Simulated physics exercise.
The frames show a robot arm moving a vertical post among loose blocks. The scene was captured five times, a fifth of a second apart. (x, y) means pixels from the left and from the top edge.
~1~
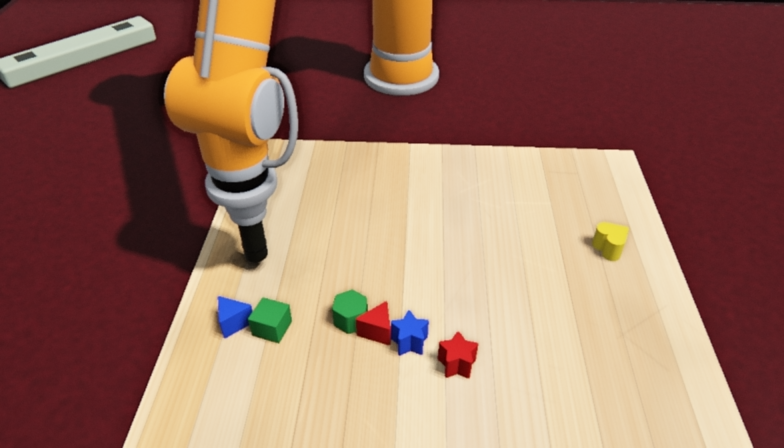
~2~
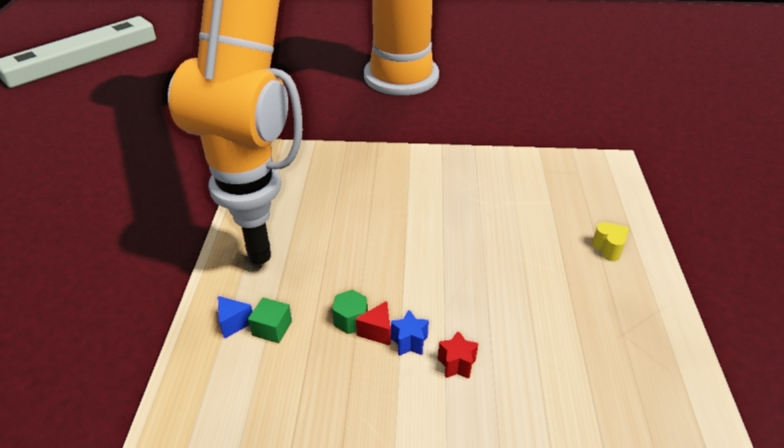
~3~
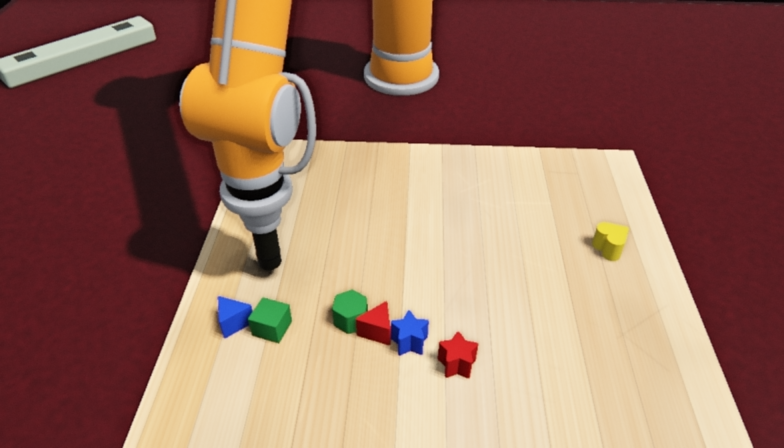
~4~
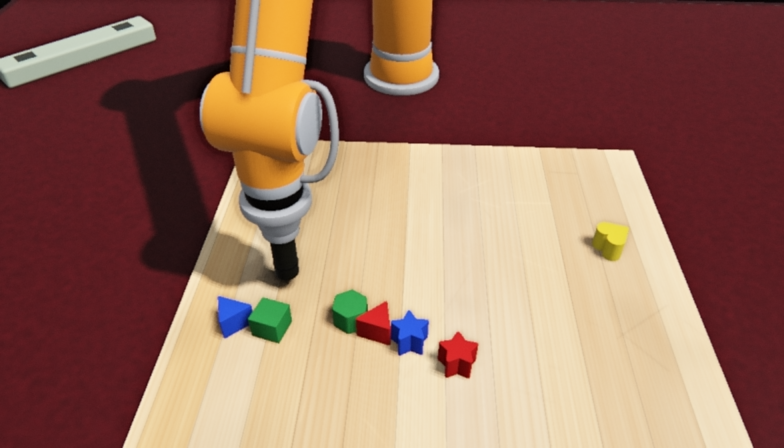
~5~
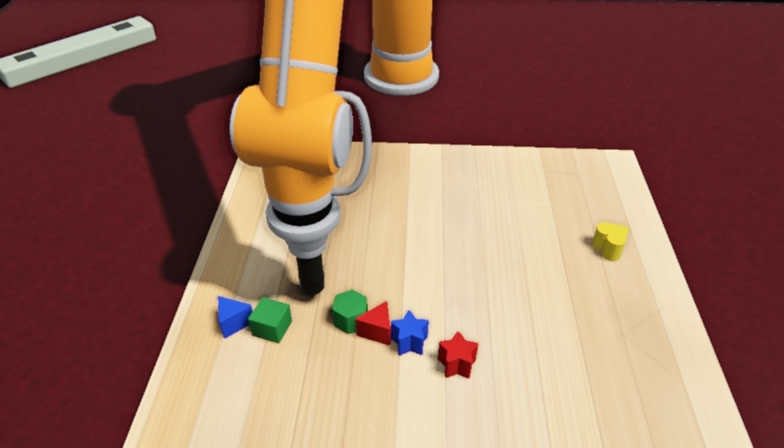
A pale wooden board lies on a dark red surface, seen from above at an angle by a still camera. A blue triangular block and green square sit at the left, a green hexagon, red triangle, blue star and red star nearer the middle, and a yellow block at the right. An orange robot arm moves its black tip rightward and nearer, while every block stays still.
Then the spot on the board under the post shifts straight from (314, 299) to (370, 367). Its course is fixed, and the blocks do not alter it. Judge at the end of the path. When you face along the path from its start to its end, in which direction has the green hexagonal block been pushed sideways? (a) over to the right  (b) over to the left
Correct choice: B.
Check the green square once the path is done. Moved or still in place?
That block is going to be left alone.
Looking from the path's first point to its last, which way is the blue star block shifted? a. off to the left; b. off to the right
I choose a.
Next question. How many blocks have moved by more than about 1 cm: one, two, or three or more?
That's three or more.
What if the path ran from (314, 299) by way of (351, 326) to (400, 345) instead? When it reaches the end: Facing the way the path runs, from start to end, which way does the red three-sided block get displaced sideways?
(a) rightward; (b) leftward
Option a.
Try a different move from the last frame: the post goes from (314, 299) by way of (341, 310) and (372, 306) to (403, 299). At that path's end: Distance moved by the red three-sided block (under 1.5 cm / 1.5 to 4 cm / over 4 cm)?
My prediction: Between 1.5 and 4 cm.
The first path, step by step. One third of the way, post (330, 309); green hexagonal block (358, 308); red three-sided block (384, 320); blue star block (418, 327).
Two thirds of the way, post (349, 332); green hexagonal block (379, 328); red three-sided block (408, 331), turned 50° anticlockwise; blue star block (439, 326); red star block (470, 349), turned 20° clockwise.
At the end, post (369, 356); green square still; green hexagonal block (400, 343), turned 25° anticlockwise; red three-sided block (428, 338), turned 70° anticlockwise; blue star block (452, 323), turned 35° anticlockwise; red star block (473, 350), turned 35° clockwise.
